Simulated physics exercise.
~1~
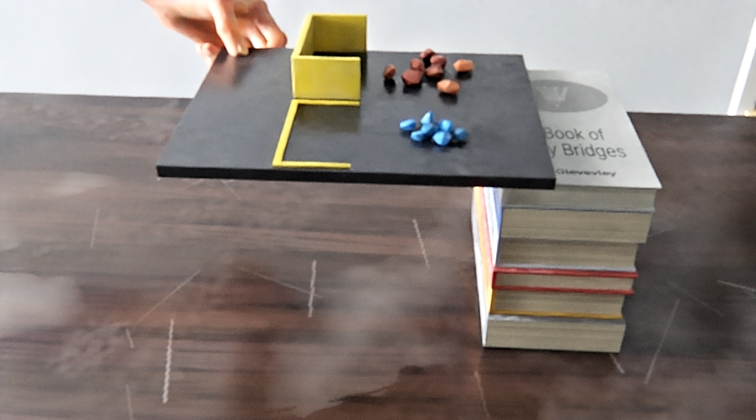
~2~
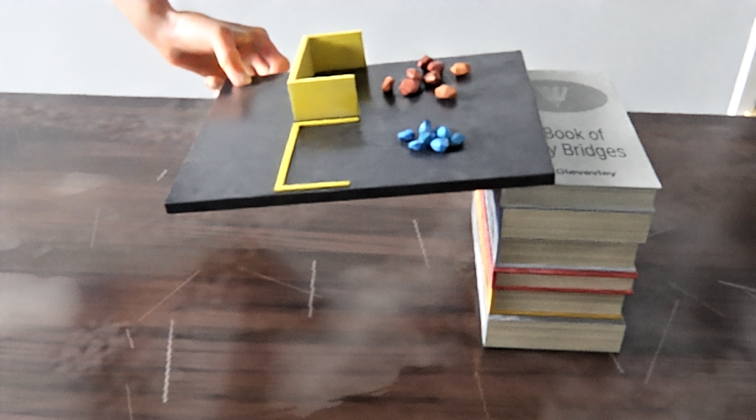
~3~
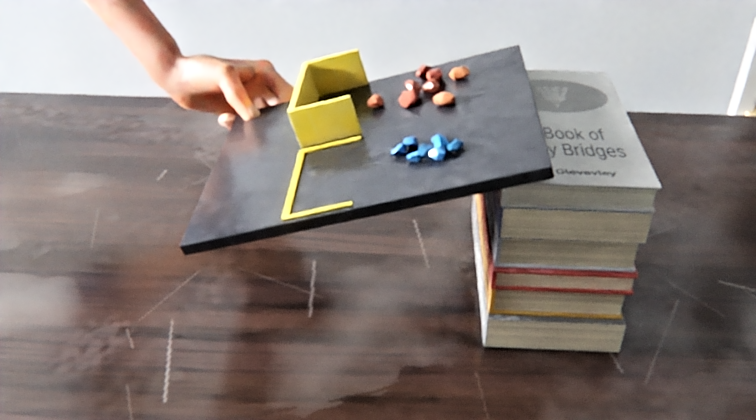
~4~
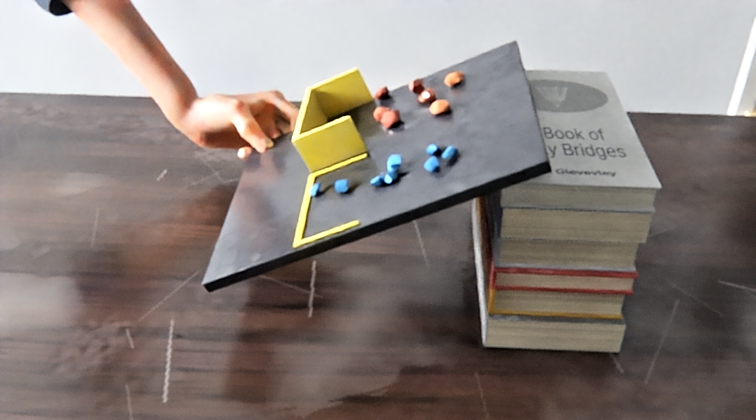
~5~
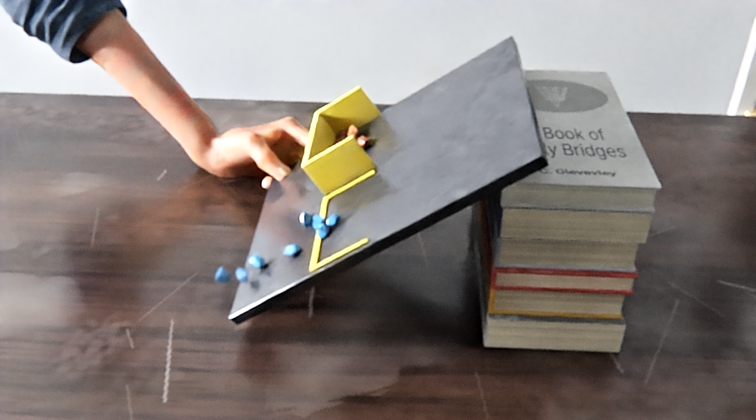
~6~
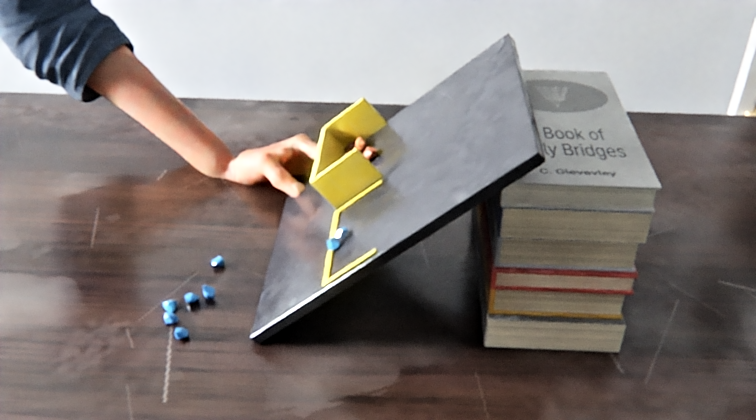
A black board carries two clusters of small lumps, blue in front and reddish-brown and orange behind, to the right of two yellow barriers, a low strip in front and a taller, walled one at the back. Seen from the front and slightly above, its right side rests by a stack of books on a dark wooden table. A hand at the left lowers that end, steepening the board. Both clusters slide down leftward. Several blue pieces pass the low strip and spill onto the table, while the reddish ones gather behind the tall barrier. Finally, a little blue remains at the strip.
